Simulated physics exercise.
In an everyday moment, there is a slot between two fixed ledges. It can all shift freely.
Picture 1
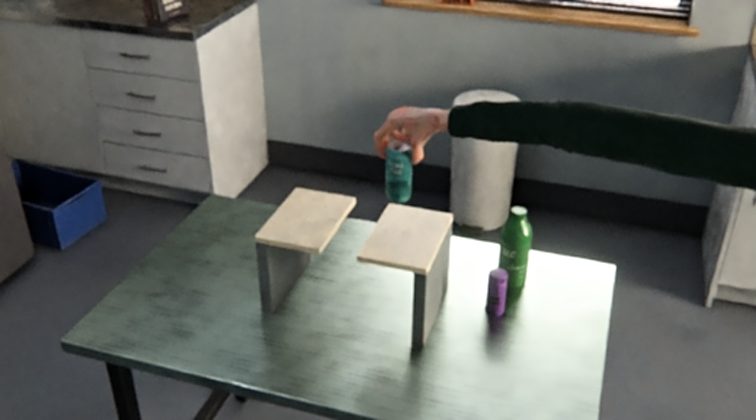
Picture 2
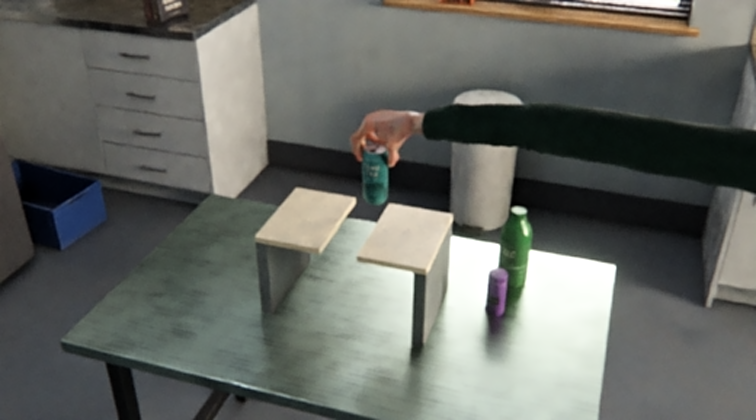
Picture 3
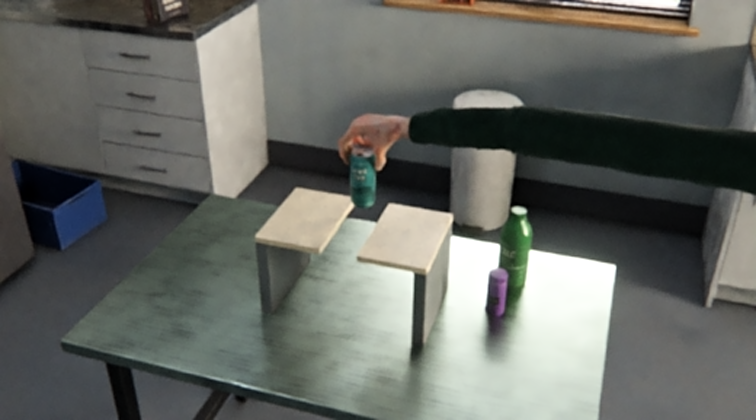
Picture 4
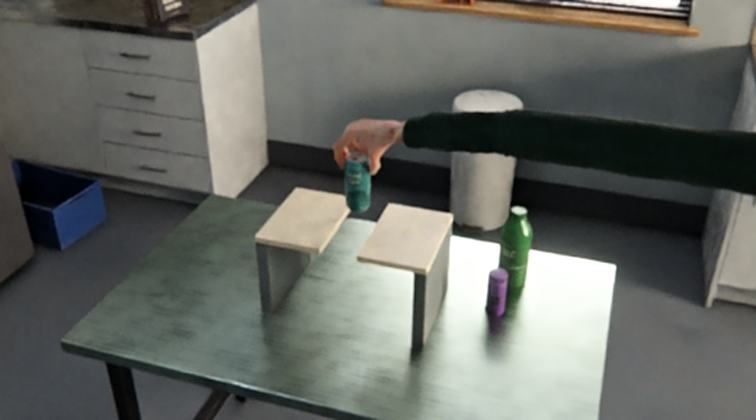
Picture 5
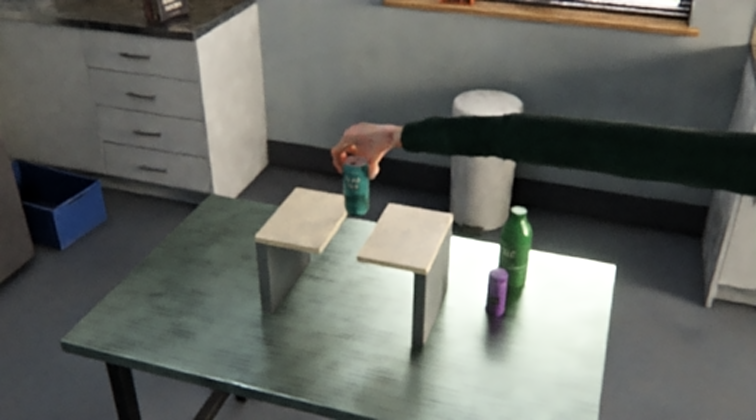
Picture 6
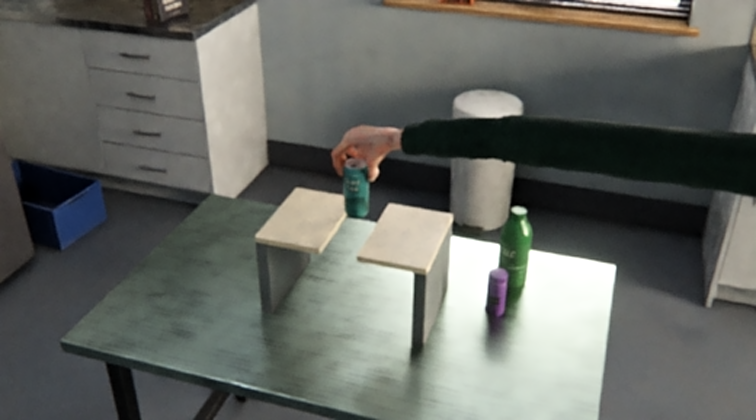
A hand in a dark green sleeve carried a turquoise can leftward above a green table, then lowered it slightly over the gap between two raised wooden platforms, while a green bottle stayed put.
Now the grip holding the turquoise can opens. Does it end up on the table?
Result: Through.
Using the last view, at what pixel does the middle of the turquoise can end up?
It ends up near (357, 279).
Then, 0.20 s on from there, turquoise can shifted about its own width near (356, 208).
Then, 0.30 s on from there, turquoise can shifted well along near (357, 261).
Then, 0.40 s on from there, turquoise can shifted well along near (357, 270).
In the end, moved from the start, turquoise can; the other 2 unmoved. At the end, from the last picture's camera, turquoise can near (357, 279). The can drops through.
